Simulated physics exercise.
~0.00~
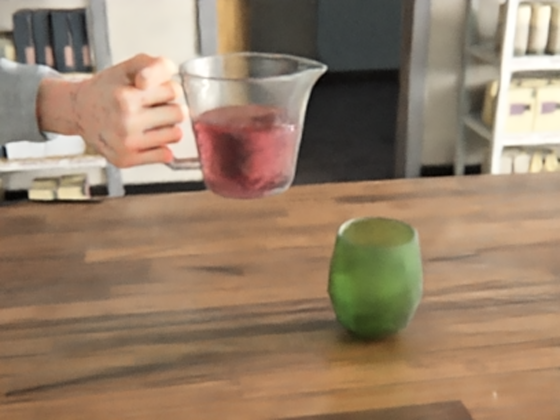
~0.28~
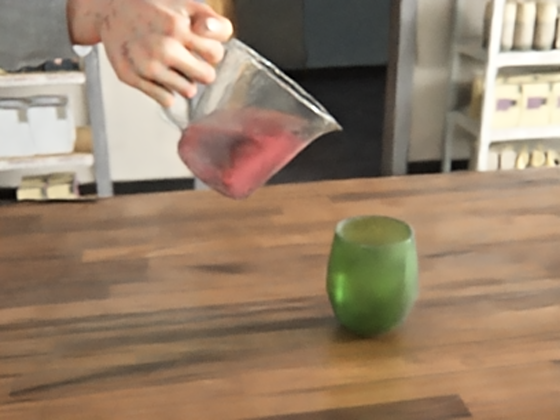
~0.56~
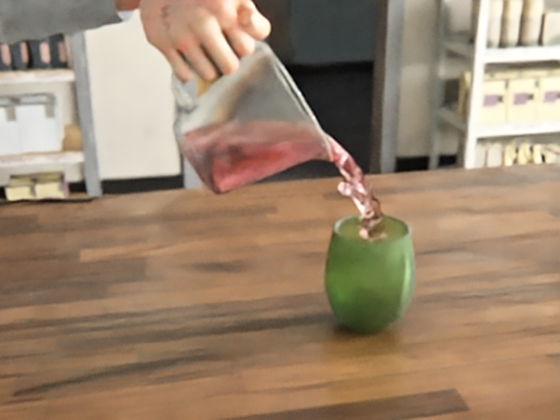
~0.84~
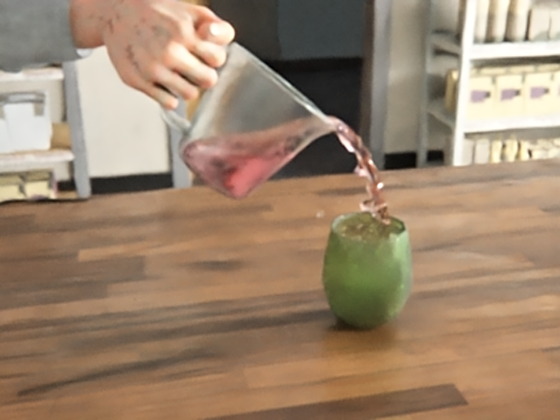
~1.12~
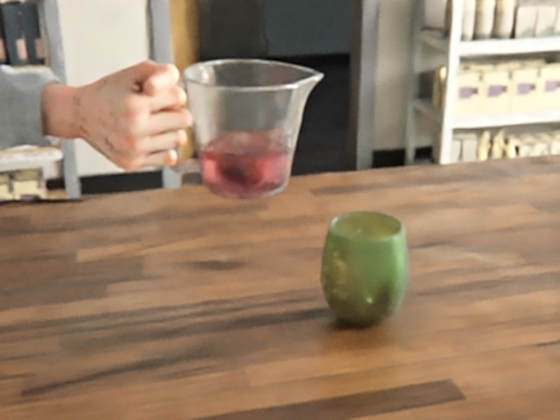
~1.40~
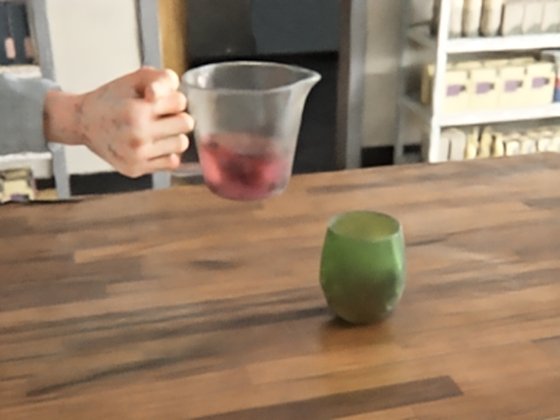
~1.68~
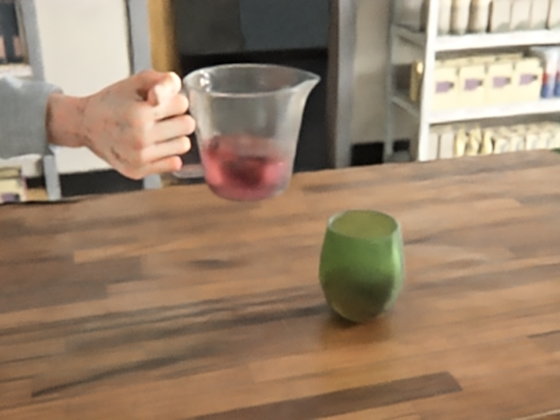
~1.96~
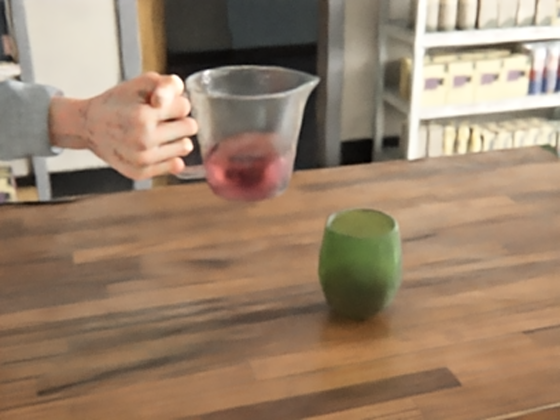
On a wooden counter, a hand tips pink liquid into a green glass, then straightens the jug.
